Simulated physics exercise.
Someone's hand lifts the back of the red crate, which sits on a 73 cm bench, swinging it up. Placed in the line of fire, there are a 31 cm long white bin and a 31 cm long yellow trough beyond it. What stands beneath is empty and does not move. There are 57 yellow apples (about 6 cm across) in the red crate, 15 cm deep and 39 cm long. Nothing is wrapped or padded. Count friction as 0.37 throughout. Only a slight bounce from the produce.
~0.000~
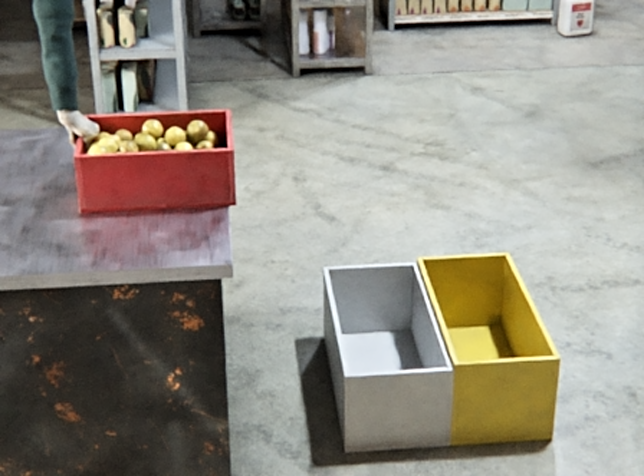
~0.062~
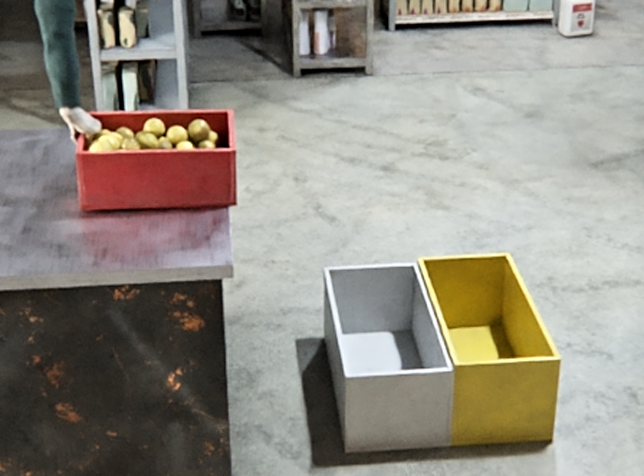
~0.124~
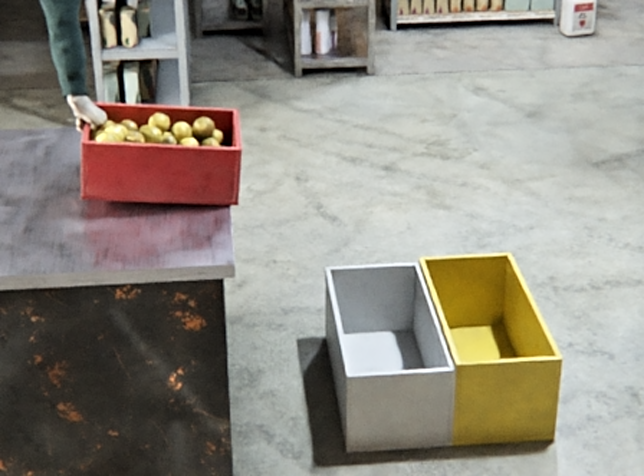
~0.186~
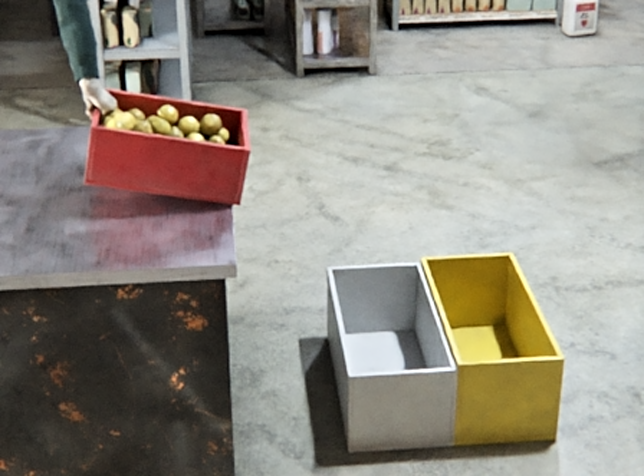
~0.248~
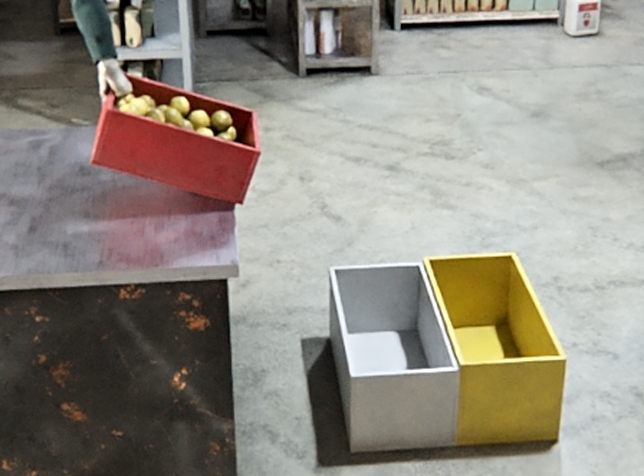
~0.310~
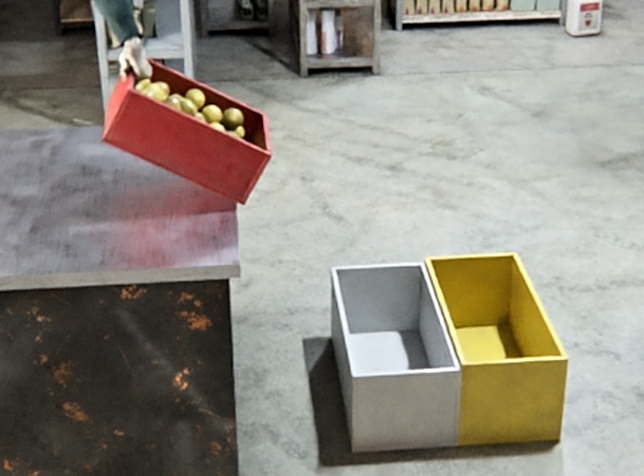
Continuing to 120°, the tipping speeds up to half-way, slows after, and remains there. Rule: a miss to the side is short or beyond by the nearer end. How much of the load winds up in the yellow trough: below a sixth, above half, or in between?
In the end, not even one sixth of the yellow apples come to rest in the yellow trough.
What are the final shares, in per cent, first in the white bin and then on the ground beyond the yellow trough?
Approx. 95 % / 0 %.
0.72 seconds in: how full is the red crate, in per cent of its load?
About 70 %, still inside.
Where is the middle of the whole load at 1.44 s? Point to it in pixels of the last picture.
Centre: Approx. (391, 374).
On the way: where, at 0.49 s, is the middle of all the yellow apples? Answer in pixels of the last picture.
Around (233, 116).
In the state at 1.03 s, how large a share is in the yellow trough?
Close to 0 in a hundred.
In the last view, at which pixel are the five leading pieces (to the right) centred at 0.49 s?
The five leading pieces sit around (266, 145).
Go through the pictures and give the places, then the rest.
In the first picture (we follow the rim corner now nearest the camera), red crate at (79, 156); yellow trough at (459, 363); tilt 0°; nothing out yet.
In the second picture, red crate at (81, 152); tilt 1°.
In the third picture, red crate at (87, 142); tilt 5°.
In the fourth picture, red crate at (97, 127); tilt 12°.
In the fifth picture, red crate at (112, 109); tilt 20°.
In the sixth picture, red crate at (133, 90); yellow trough at (466, 363); tilt 29°; nothing out yet.
After 0.49 s, tilt 62°; 57 still in the red crate.
After 0.72 s, tilt 101°; 41 still in the red crate and 16 in the air.
After 1.03 s, tilt 120°; 4 still in the red crate, 25 in the white bin and 28 in the air.
Final count (at 1.44 s), 55 in the white bin, 1 in the yellow trough and 1 on the ground short of the white bin. Asked share, 1 of 57, 2 per cent.
